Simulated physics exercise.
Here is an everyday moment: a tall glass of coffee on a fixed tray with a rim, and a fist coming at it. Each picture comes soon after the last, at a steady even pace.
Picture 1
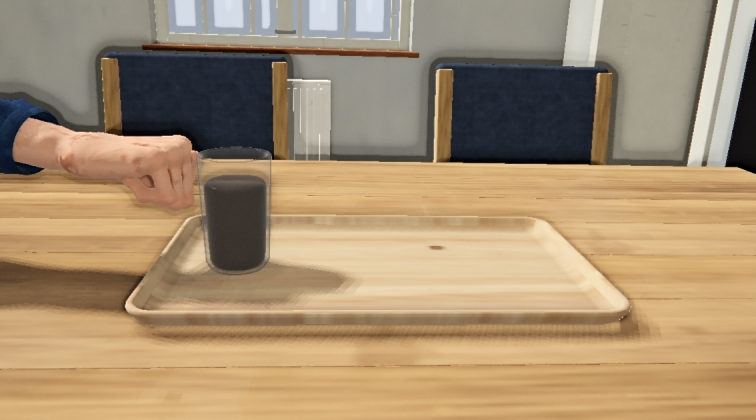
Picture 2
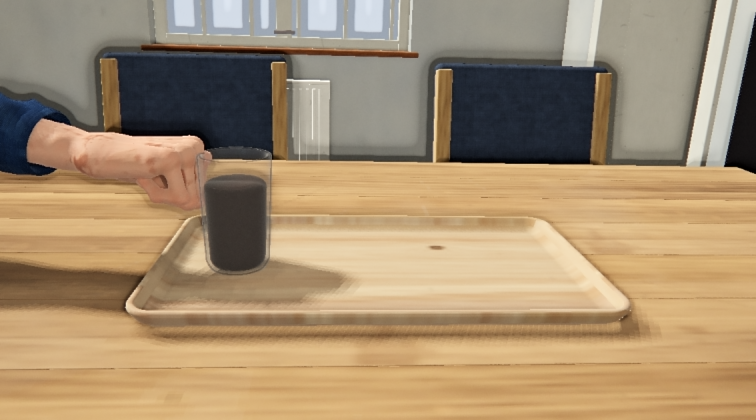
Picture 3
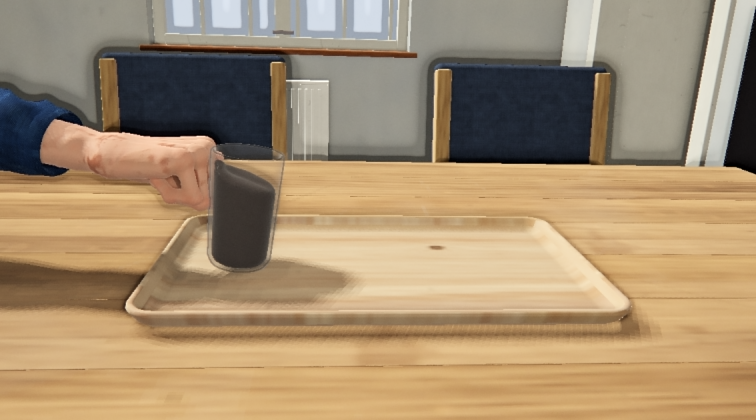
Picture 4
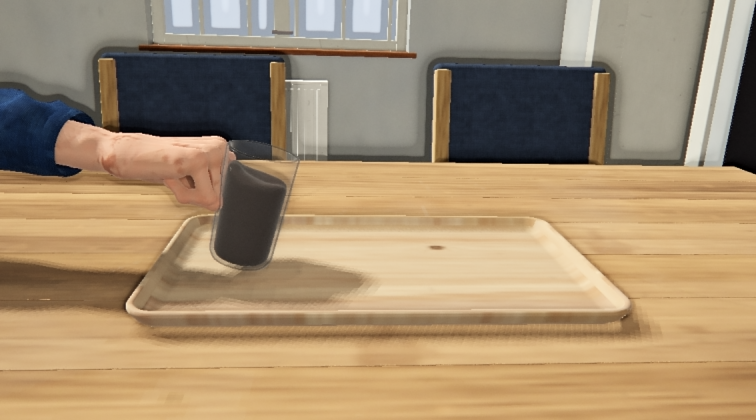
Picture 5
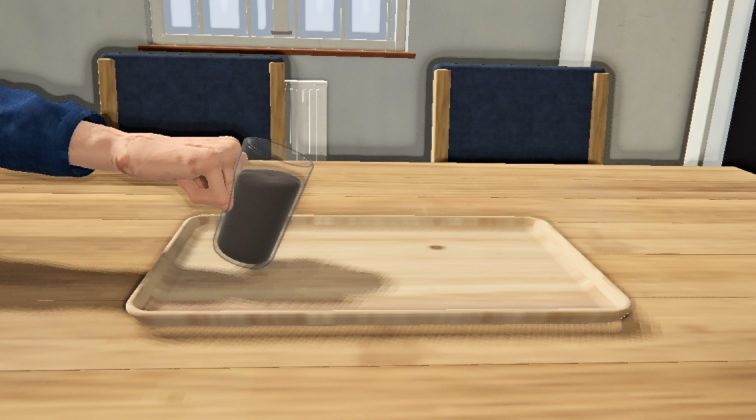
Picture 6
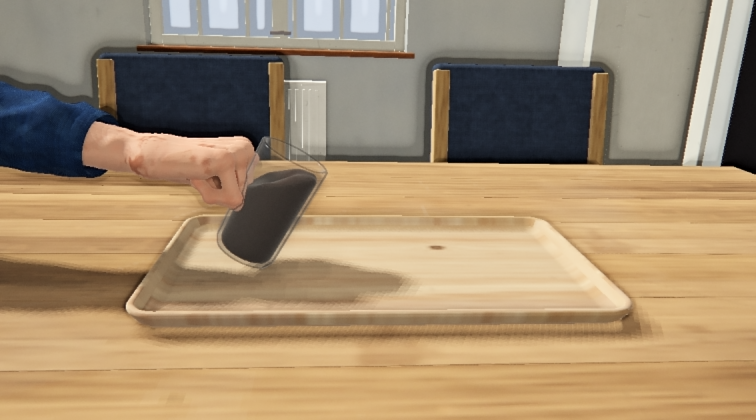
The footage shows a fist beside a clear glass of dark coffee on a wooden tray; the hand moves right against the glass, which tilts steadily rightward while the dark liquid shifts inside it.
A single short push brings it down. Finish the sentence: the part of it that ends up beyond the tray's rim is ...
It is more than a quarter.
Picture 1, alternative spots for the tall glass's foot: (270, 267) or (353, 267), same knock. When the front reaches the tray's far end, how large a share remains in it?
Spot one gives 60 percent, spot two gives 75 percent.
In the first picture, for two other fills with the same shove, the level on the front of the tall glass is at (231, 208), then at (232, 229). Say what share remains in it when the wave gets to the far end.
Roughly 45 per cent, then roughly 40 per cent.
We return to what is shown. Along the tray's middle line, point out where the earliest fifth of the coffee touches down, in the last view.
Around (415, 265).
A moment on, the tall glass lies on its side and 100 per cent is in the glass, 0 on the tray and 0 above or beyond its rim.
Next, the tall glass lies on its side and 59 per cent is in the glass, 38 on the tray and 4 above or beyond its rim.
Then the tall glass lies on its side and 34 per cent is in the glass, 51 on the tray and 15 above or beyond its rim.
Later the tall glass lies on its side and 18 per cent is in the glass, 43 on the tray and 38 above or beyond its rim.
Finally, 62 per cent is held by tray and glass, 38 is off the tray.
